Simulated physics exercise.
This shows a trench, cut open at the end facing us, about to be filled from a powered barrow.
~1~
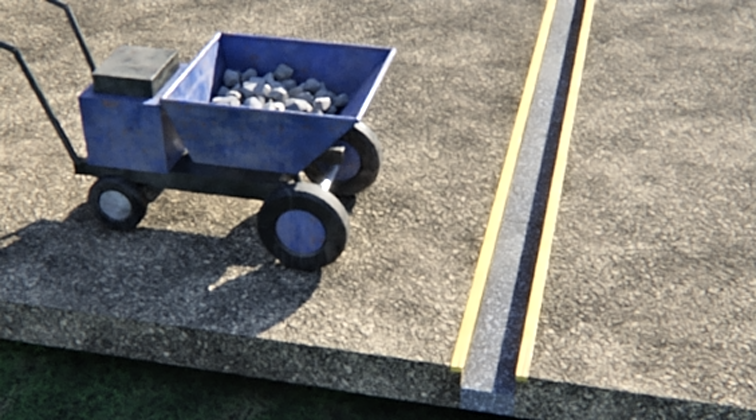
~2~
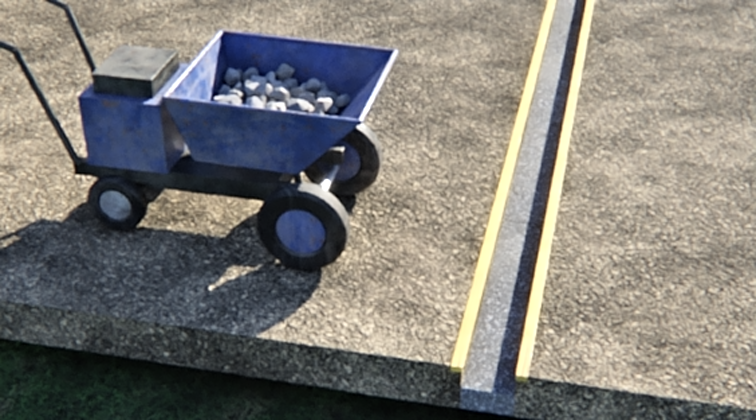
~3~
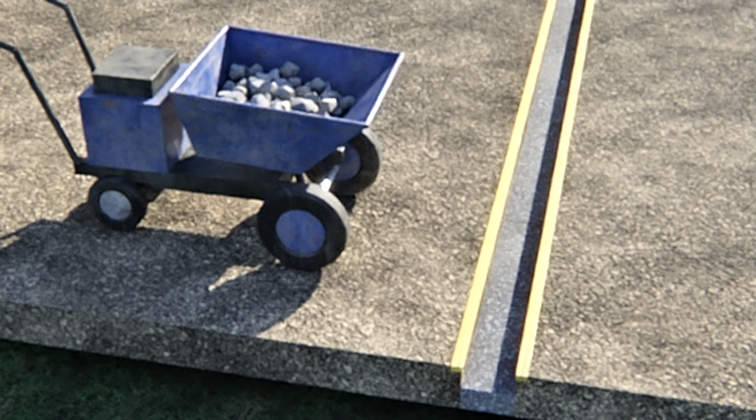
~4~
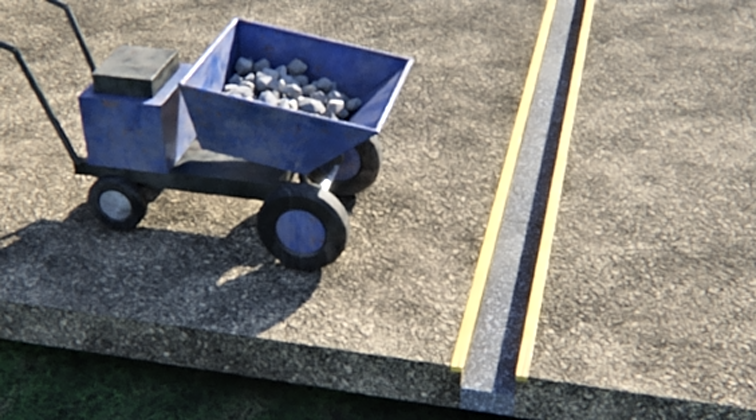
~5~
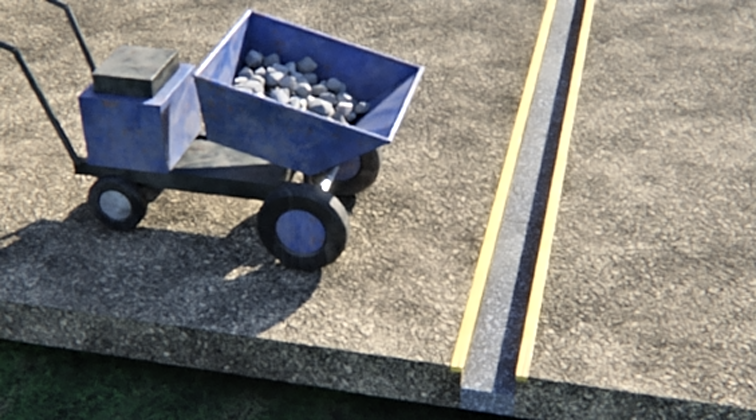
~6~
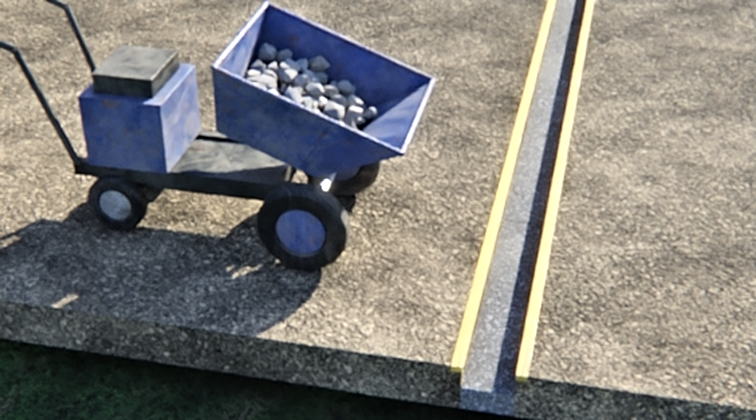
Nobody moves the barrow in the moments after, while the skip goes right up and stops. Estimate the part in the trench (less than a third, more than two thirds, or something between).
The trench will get the middle band, a third to two thirds.
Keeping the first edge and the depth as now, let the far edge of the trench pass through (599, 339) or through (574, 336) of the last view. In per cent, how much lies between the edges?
About 60 %, then 60 %.
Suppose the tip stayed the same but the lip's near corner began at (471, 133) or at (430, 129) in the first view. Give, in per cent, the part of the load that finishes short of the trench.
About 0 and 0 per cent.
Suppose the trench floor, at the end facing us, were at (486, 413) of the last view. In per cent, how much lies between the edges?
I'd put it at some 60 in a hundred.
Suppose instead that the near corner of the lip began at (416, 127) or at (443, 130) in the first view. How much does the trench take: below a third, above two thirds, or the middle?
Spot 1: Between a third and two thirds. Spot 2: Under a third.
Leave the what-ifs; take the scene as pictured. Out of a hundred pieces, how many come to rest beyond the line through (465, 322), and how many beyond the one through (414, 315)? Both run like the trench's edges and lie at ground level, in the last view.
That's 60 in a hundred for the first and 80 in a hundred for the second.
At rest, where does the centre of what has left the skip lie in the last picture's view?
Near (503, 251).
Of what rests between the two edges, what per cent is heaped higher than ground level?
Around 25 per cent.
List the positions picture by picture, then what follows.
In the first picture, lip of the skip (357, 121), level; top of the load (257, 108), broken stones; first edge of the trench (468, 321); far edge (530, 330), the trench under half as wide as the skip, and about half as deep as wide.
In the second picture, lip of the skip (359, 122), tipped barely; top of the load (259, 107).
In the third picture, lip of the skip (366, 126), tipped barely; top of the load (234, 101).
In the fourth picture, lip of the skip (376, 133), tipped a little; top of the load (242, 96).
In the fifth picture, lip of the skip (388, 142), tipped a little; top of the load (252, 91).
In the sixth picture, lip of the skip (401, 154), tipped clearly; top of the load (256, 85); first edge of the trench (468, 321); far edge (530, 330).
Just after the last frame, skip tipped steeply; every one in the skip.
A moment on, skip tipped right over; the larger part in the skip; about a tenth short of the trench; just a few in or heaped over the trench.
Further on, skip tipped right over; roughly a quarter in the skip; roughly a quarter short of the trench; roughly half in or heaped over the trench; just a few beyond it.
When it is over, skip tipped right over; roughly a quarter in the skip; roughly a quarter short of the trench; roughly half in or heaped over the trench; just a few beyond it.
